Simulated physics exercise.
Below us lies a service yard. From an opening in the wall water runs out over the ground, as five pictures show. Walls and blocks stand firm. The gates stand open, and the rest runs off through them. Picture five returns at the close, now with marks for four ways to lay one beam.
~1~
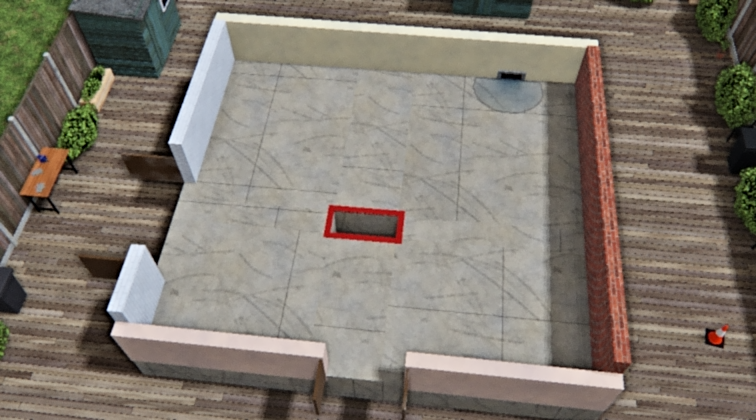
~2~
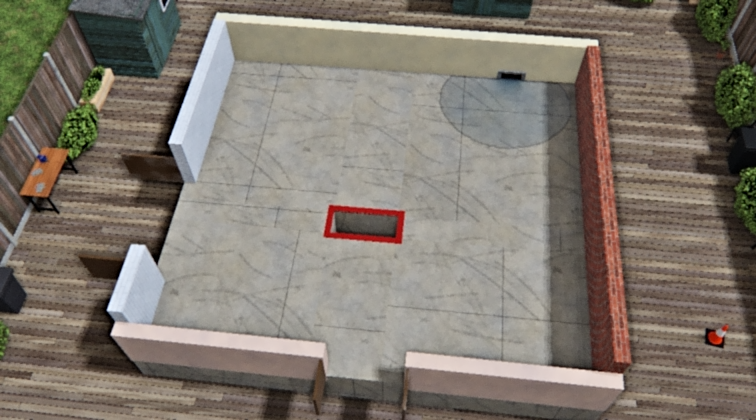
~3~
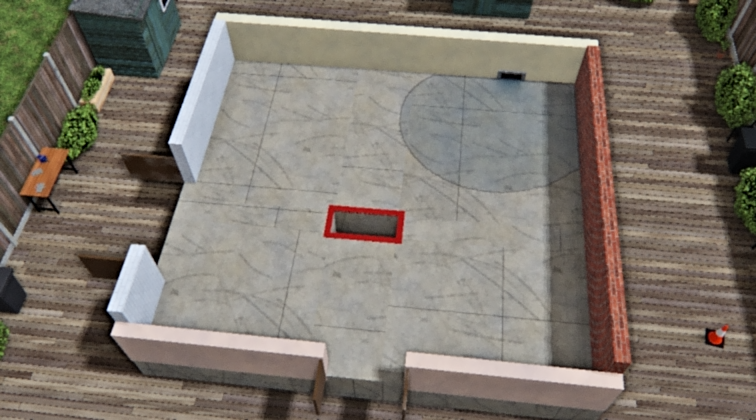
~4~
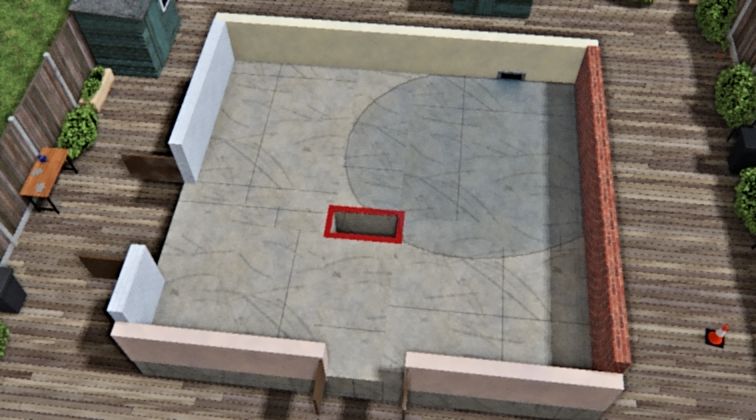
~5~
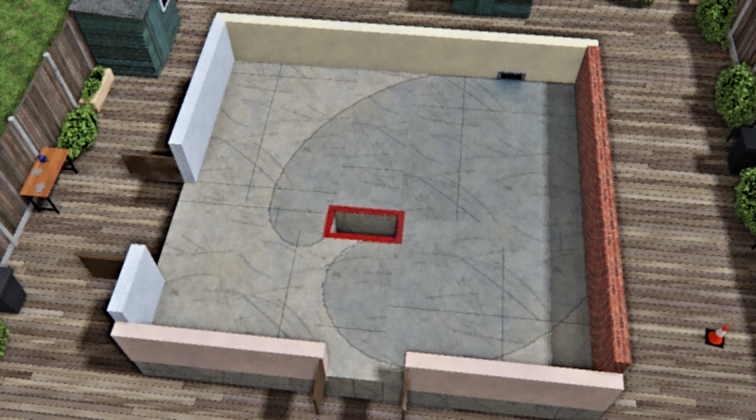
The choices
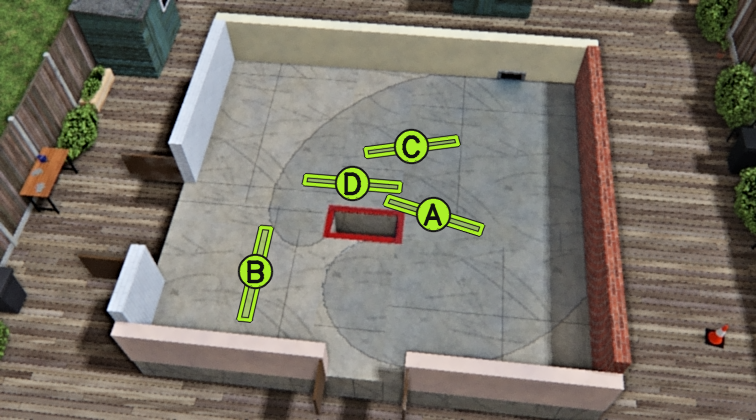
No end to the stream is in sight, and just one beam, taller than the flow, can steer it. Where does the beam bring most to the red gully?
It is B.
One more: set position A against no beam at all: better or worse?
It is worse.
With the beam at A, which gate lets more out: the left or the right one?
The left gate.
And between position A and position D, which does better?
That would be D.
On the marked copy, A from (387, 200) to (480, 229); B from (244, 319) to (266, 227); C from (366, 152) to (457, 140); D from (305, 179) to (399, 187).
For position A, about 11 % of the stream goes into the red gully, about 84 % out by the gates.
For position B, about 26 % of the stream goes into the red gully, about 69 % out by the gates.
For position C, about 14 % of the stream goes into the red gully, about 81 % out by the gates.
For position D, about 15 % of the stream goes into the red gully, about 78 % out by the gates.
